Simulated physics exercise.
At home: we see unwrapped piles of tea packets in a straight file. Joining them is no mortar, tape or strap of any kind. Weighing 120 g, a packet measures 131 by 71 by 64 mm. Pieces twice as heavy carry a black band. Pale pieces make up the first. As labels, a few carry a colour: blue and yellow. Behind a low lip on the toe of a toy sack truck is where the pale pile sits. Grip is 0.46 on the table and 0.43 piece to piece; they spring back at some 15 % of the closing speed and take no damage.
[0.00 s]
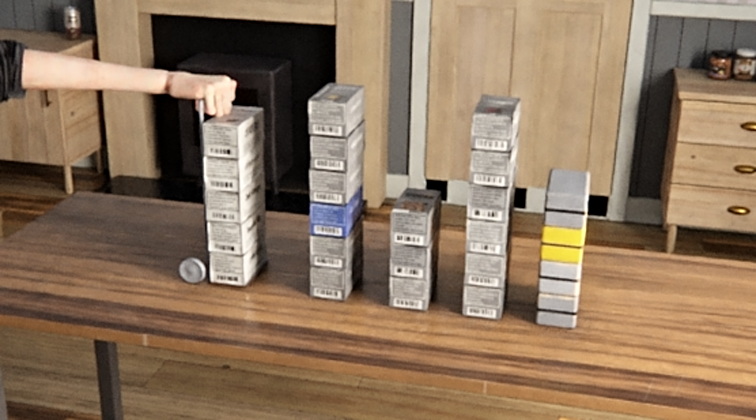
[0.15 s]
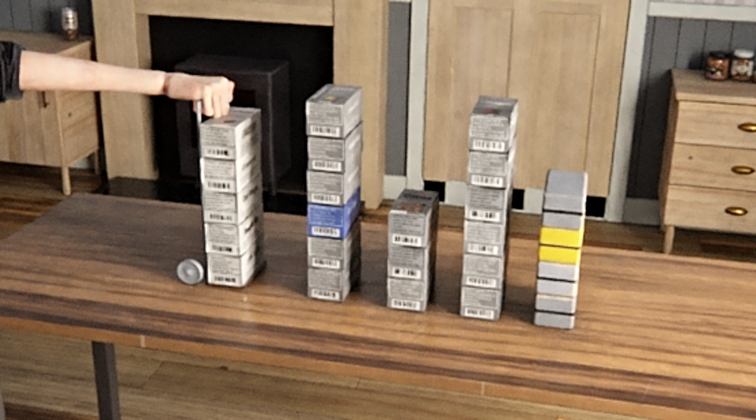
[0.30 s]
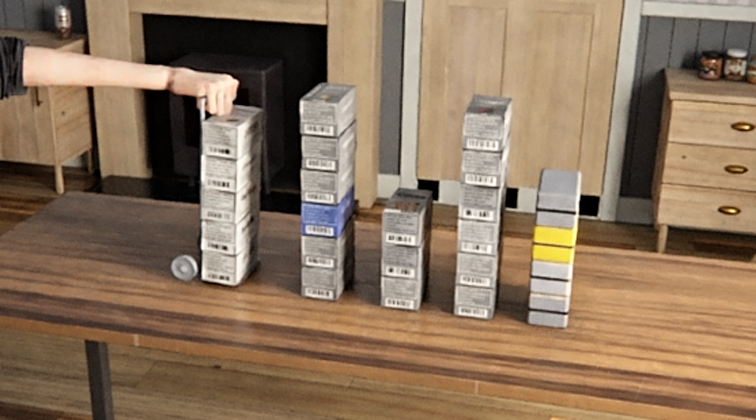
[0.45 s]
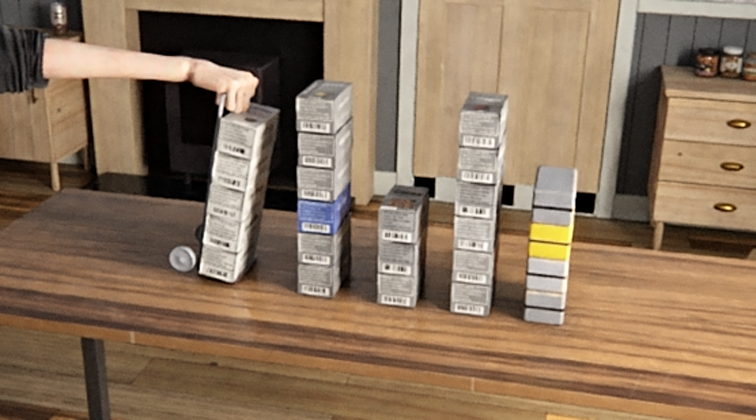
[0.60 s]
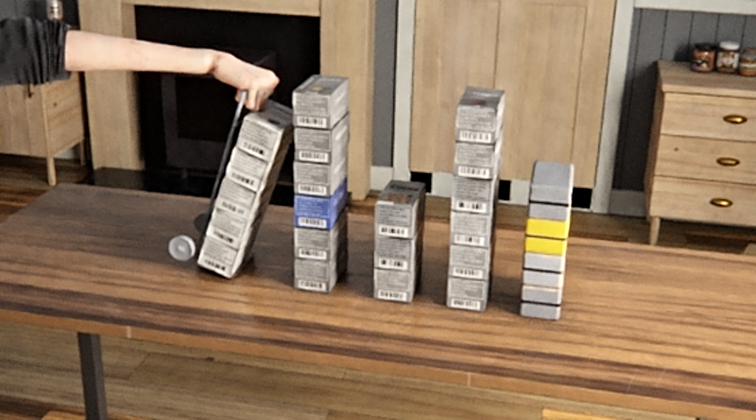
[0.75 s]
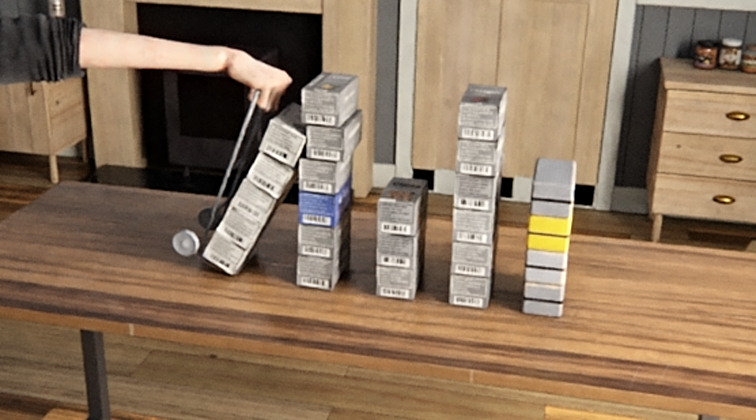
A hand tilting a small truck stacked with pale packets rightward, the leaning stack pushing upper packets of the blue-banded pile beside it.
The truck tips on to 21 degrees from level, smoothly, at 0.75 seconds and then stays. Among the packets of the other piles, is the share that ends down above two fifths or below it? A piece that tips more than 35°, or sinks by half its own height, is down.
It is above two fifths.
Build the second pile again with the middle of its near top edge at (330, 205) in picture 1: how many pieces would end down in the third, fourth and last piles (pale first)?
The tally would be third 0, then fourth 0, then last 0.
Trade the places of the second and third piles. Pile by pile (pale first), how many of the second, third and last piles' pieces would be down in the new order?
After the swap, the second pile would have 2 down, the third 6 and the last 4.
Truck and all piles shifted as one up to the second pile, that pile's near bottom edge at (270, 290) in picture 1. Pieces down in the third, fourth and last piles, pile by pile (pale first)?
After that shift, the third pile would have 0 down, the fourth 0 and the last 0.
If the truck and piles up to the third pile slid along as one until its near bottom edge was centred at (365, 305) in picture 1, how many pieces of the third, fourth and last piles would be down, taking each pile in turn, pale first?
The tally would be third 3, then fourth 6, then last 4.
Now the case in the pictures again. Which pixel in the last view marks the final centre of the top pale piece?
The top pale piece ends up roughly at (386, 215).
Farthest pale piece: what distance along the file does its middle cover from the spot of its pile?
Something like 32 cm along the file.
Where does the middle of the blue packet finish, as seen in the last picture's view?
At about (427, 229).
After 1.28 s, 5 of the pale pile down; 6 of the 19 other packets down; blue packet 38° from how it stood.
After 1.88 s, 5 of the pale pile down; 19 of the 19 other packets down; yellow packet 48° from how it stood, 29 mm lower; blue packet 41° from how it stood, 38 mm lower.
In the end (2.6 s), 5 of the pale pile down; 19 of the 19 other packets down; yellow packet on its side; blue packet 40° from how it stood, 41 mm lower. That is 100 per cent. From the last view, middles, yellow packet near (684, 300), blue packet near (427, 229).
